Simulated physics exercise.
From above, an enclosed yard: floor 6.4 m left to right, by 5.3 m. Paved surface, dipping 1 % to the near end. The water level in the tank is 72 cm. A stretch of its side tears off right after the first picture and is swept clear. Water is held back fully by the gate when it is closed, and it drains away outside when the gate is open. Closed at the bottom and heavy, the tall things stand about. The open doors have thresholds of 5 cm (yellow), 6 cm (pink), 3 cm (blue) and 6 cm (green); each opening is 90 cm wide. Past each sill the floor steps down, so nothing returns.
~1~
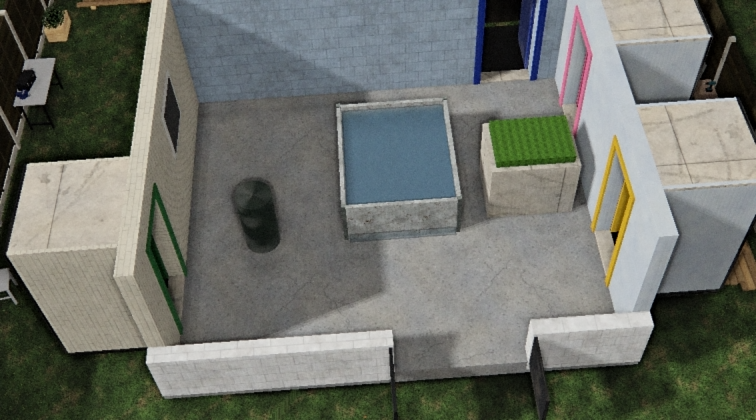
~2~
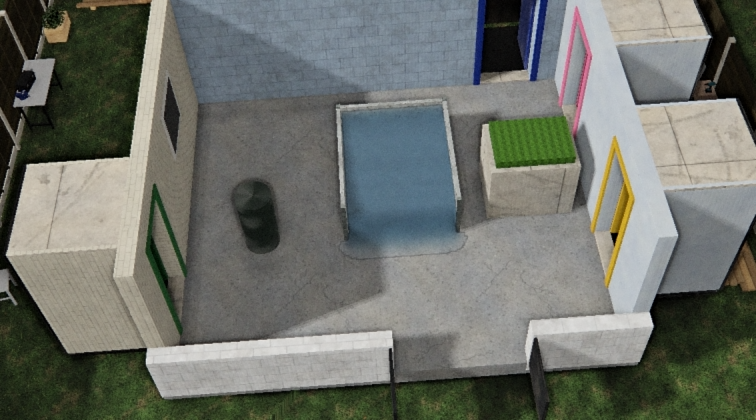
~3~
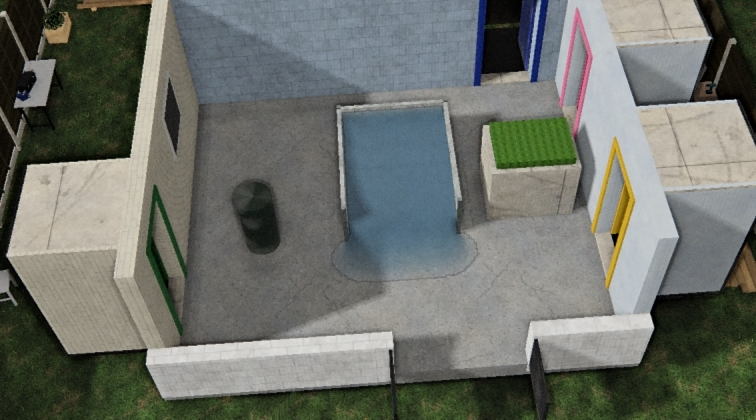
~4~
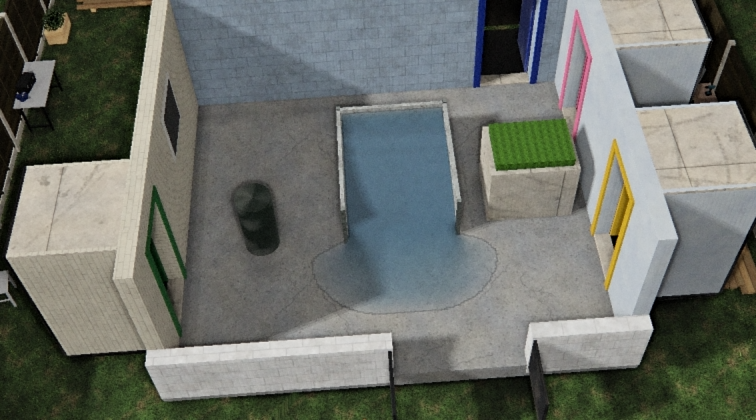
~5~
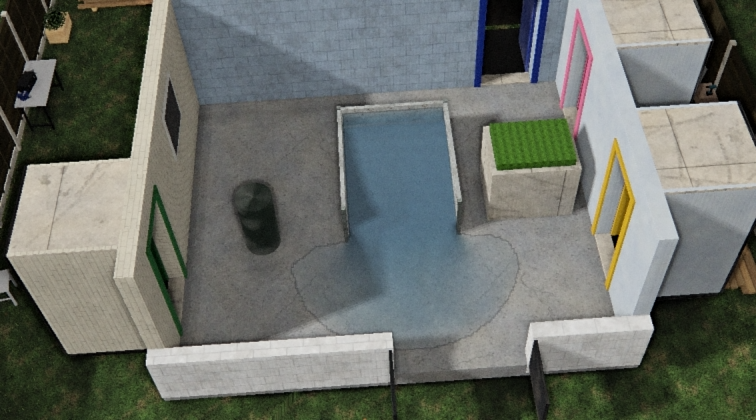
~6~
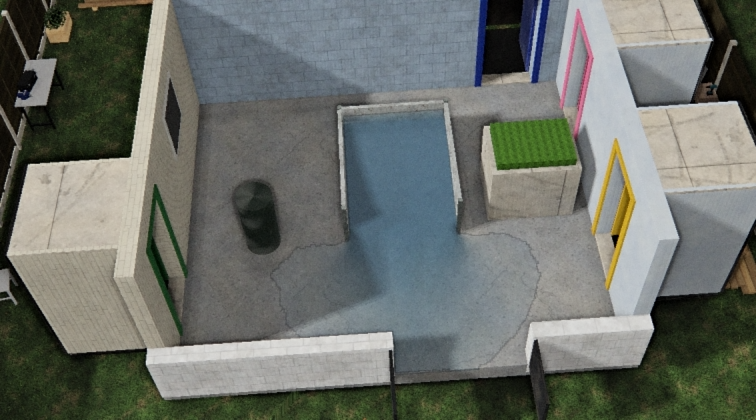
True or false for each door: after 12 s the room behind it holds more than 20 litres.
Yellow door: False; pink door: False; blue door: False; green door: True.
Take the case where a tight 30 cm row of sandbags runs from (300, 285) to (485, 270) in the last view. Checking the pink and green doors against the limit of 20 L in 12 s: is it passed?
Pink within the limit, green exceeded.
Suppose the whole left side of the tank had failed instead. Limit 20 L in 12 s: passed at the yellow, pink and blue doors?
Door by door - yellow: Out of bounds, pink: Out of bounds, blue: Out of bounds.
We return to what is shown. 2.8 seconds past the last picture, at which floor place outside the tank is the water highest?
Look around (178, 373).
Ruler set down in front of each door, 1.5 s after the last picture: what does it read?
Depths in centimetres - yellow: 2, pink: 0, blue: 0, green: 7.
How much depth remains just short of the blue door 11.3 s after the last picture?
Close to 3.0 cm of depth.
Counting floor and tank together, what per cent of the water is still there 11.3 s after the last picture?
Around 38 percent of the water.
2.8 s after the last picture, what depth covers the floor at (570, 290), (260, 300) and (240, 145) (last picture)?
Approximately 4, 5 and 0 centimetres, going through them in turn.
Then, 0.7 s after the last picture water covers 30 % of the floor and is deepest (40 cm) near (379, 359); yellow door not reached, pink door not reached, blue door not reached, green door not reached.
Then, 1.5 s after the last picture water covers 35 % of the floor and is deepest (38 cm) near (178, 373); yellow door 2 cm at the sill, 0 L in, pink door not reached, blue door not reached, green door 7 cm at the sill, 0 L in.
Then, 2.8 s after the last picture water covers 50 % of the floor and is deepest (25 cm) near (178, 373); yellow door 4 cm at the sill, 0 L in, pink door not reached, blue door not reached, green door 15 cm at the sill, 35 L in.
Then, 6.3 s after the last picture water covers 80 % of the floor and is deepest (10 cm) near (198, 131); yellow door 3 cm at the sill, 1 L in, pink door 1 cm at the sill, 0 L in, blue door 2 cm at the sill, 0 L in, green door 7 cm at the sill, 84 L in.
Then, 11.3 s after the last picture water covers 95 % of the floor and is deepest (7 cm) near (192, 204); yellow door 1 cm at the sill, 1 L in, pink door 5 cm at the sill, 0 L in, blue door 3 cm at the sill, 1 L in, green door 4 cm at the sill, 85 L in.
